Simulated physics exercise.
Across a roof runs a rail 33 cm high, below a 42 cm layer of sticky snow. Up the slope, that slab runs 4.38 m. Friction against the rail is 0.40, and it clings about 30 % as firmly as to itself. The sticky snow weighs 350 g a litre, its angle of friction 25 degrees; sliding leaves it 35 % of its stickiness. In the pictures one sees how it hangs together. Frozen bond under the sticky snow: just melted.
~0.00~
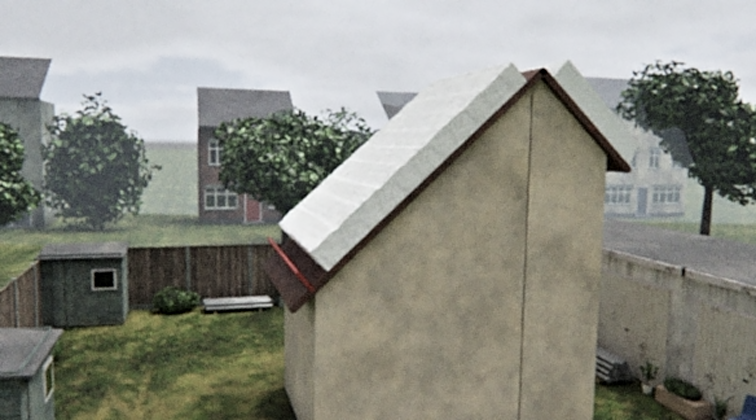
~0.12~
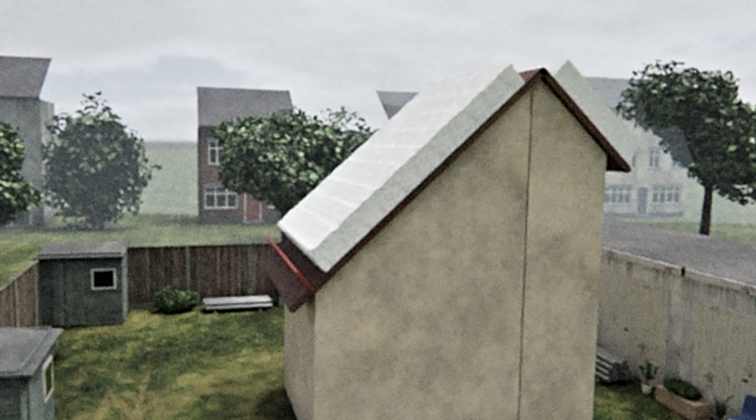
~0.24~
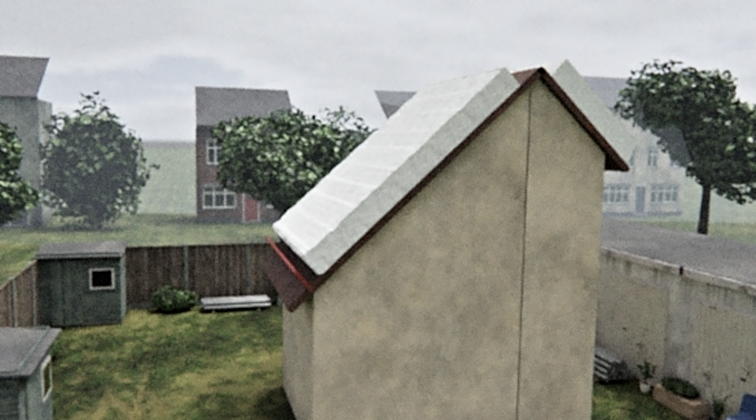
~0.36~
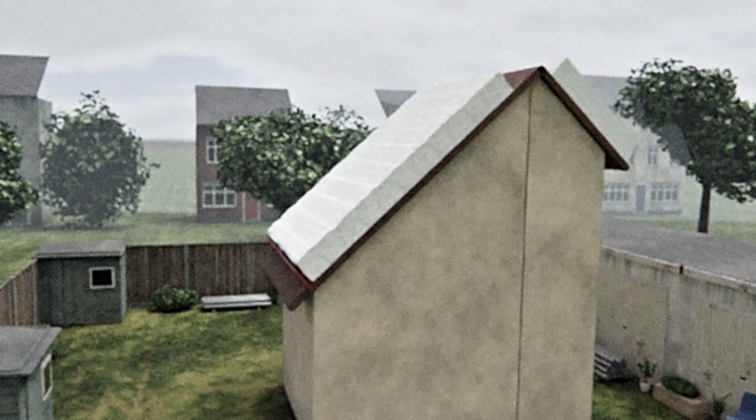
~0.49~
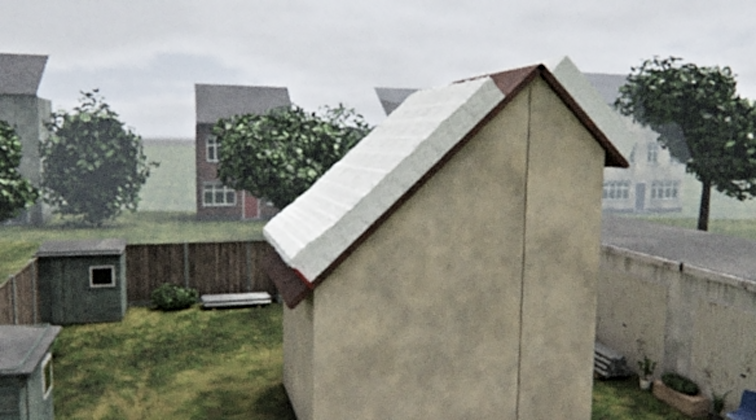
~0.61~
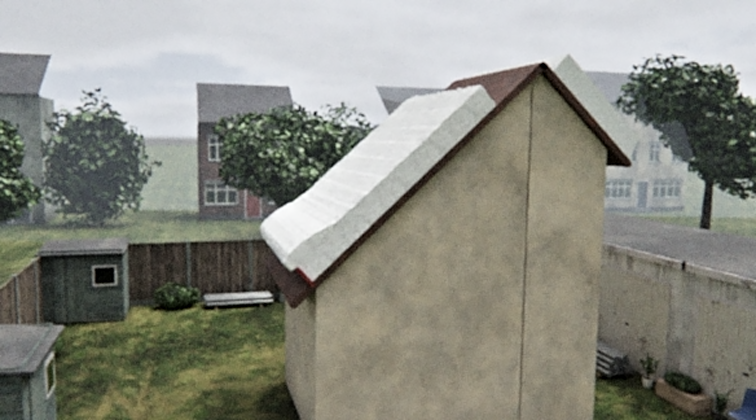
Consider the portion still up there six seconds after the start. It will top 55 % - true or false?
False.
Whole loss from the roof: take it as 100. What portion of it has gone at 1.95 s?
Estimate: 80 %.
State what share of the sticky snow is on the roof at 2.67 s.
Roughly 35 percent.
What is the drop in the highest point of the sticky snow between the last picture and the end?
Around 1.9 m.
After 1.22 s, 74 % of the snow is on the roof.
After 1.95 s, 42 % of the snow is on the roof.
After 2.67 s, 34 % of the snow is on the roof.
After 3.40 s, 31 % of the snow is on the roof.
After 6.00 s, 30 % of the snow is on the roof.
